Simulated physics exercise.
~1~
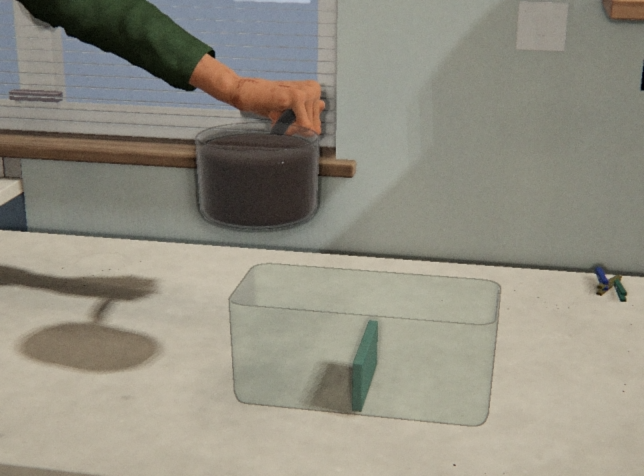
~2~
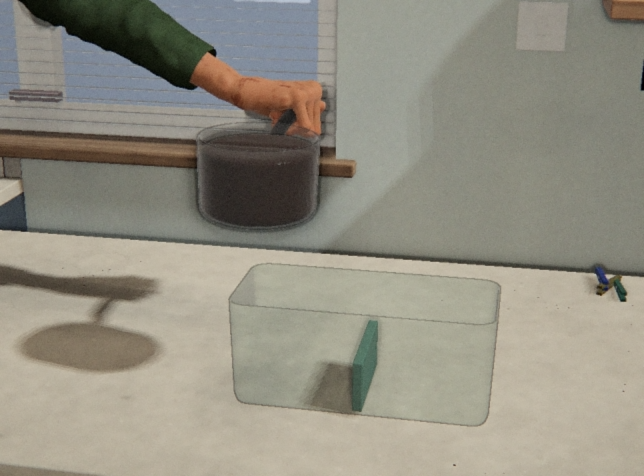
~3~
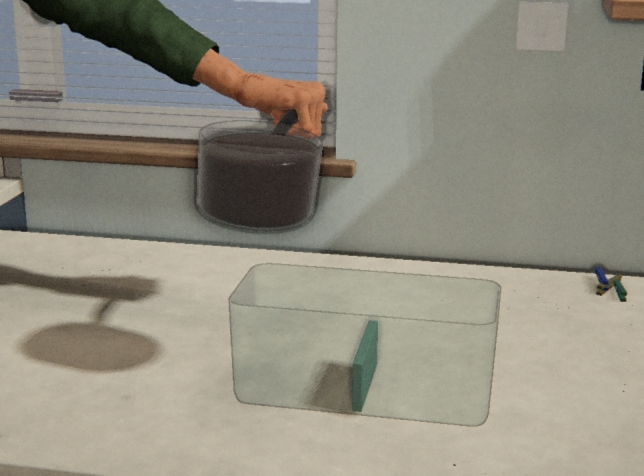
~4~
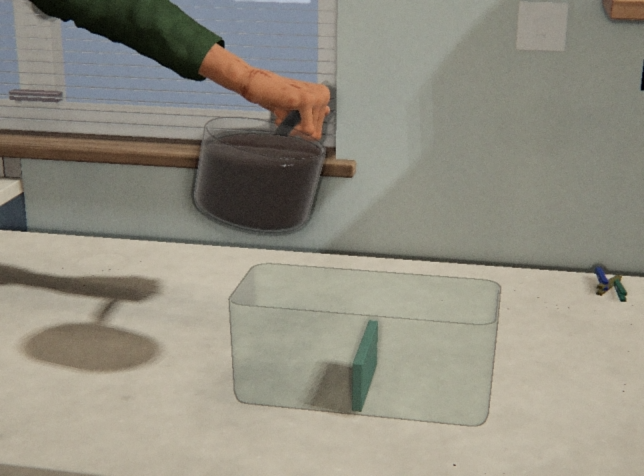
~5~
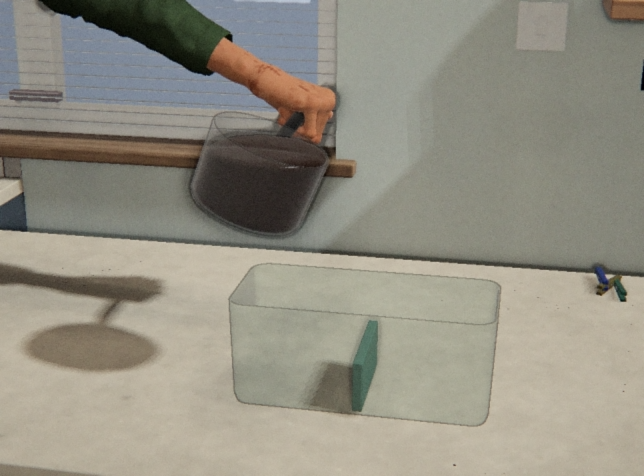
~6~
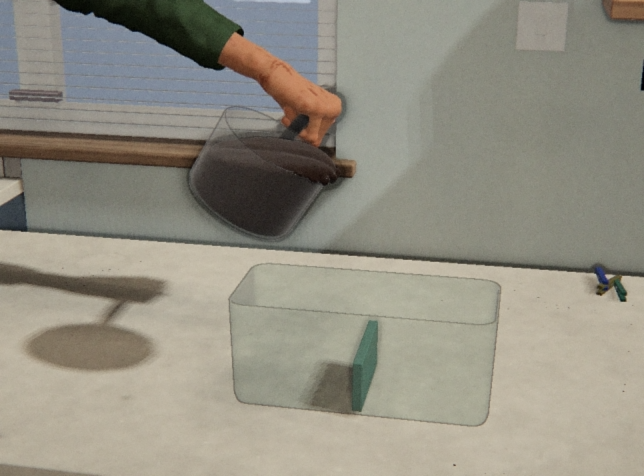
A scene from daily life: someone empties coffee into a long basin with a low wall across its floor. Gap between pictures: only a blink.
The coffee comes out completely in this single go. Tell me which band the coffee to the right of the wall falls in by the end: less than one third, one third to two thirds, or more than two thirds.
It falls in the one third to two thirds band.
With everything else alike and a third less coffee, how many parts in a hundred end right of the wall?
Near 35 in a hundred.
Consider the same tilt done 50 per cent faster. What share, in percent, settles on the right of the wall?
It comes to some 40 per cent.
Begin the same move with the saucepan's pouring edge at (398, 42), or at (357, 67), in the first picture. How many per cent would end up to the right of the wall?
It comes out at around 75 percent and then around 90 percent.
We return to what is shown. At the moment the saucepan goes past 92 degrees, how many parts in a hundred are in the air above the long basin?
Around 35 percent.
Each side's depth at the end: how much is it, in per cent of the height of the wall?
Left side 40 percent, right side 50 percent.
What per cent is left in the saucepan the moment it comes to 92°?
It still holds around 40 per cent there.
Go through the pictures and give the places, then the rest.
In the first frame, it leans 0°; its right rim is at (317, 141); the coffee meets the walls at (203, 144) and (316, 150); the long basin's rim runs from (241, 284) to (498, 304); the wall's top is at (366, 342).
In the second frame, it leans 1°; its right rim is at (318, 143); the coffee meets the walls at (204, 144) and (316, 151).
In the third frame, it leans 6°; its right rim is at (320, 147); the coffee meets the walls at (206, 143) and (319, 153).
In the fourth frame, it leans 12°; its right rim is at (323, 155); the coffee meets the walls at (207, 144) and (322, 154).
In the fifth frame, it leans 21°; its right rim is at (326, 165); the coffee meets the walls at (207, 148) and (327, 157).
In the sixth frame, it leans 32°; its right rim is at (327, 178); the coffee meets the walls at (203, 154) and (326, 168); 3 per cent is over the edge.
A moment on, the saucepan is tipped on its side and 38 per cent is still to pour, 3 is left of the wall and 26 right of it.
Next, the saucepan is tipped right over and 7 per cent is still to pour, 31 is left of the wall and 56 right of it.
Then the saucepan is tipped right over and 0 per cent is still to pour, 43 is left of the wall and 55 right of it.
Later the saucepan is tipped right over and 0 per cent is still to pour, 44 is left of the wall and 55 right of it.
At rest 44 per cent lies left of the wall, 56 right of it and 1 outside.
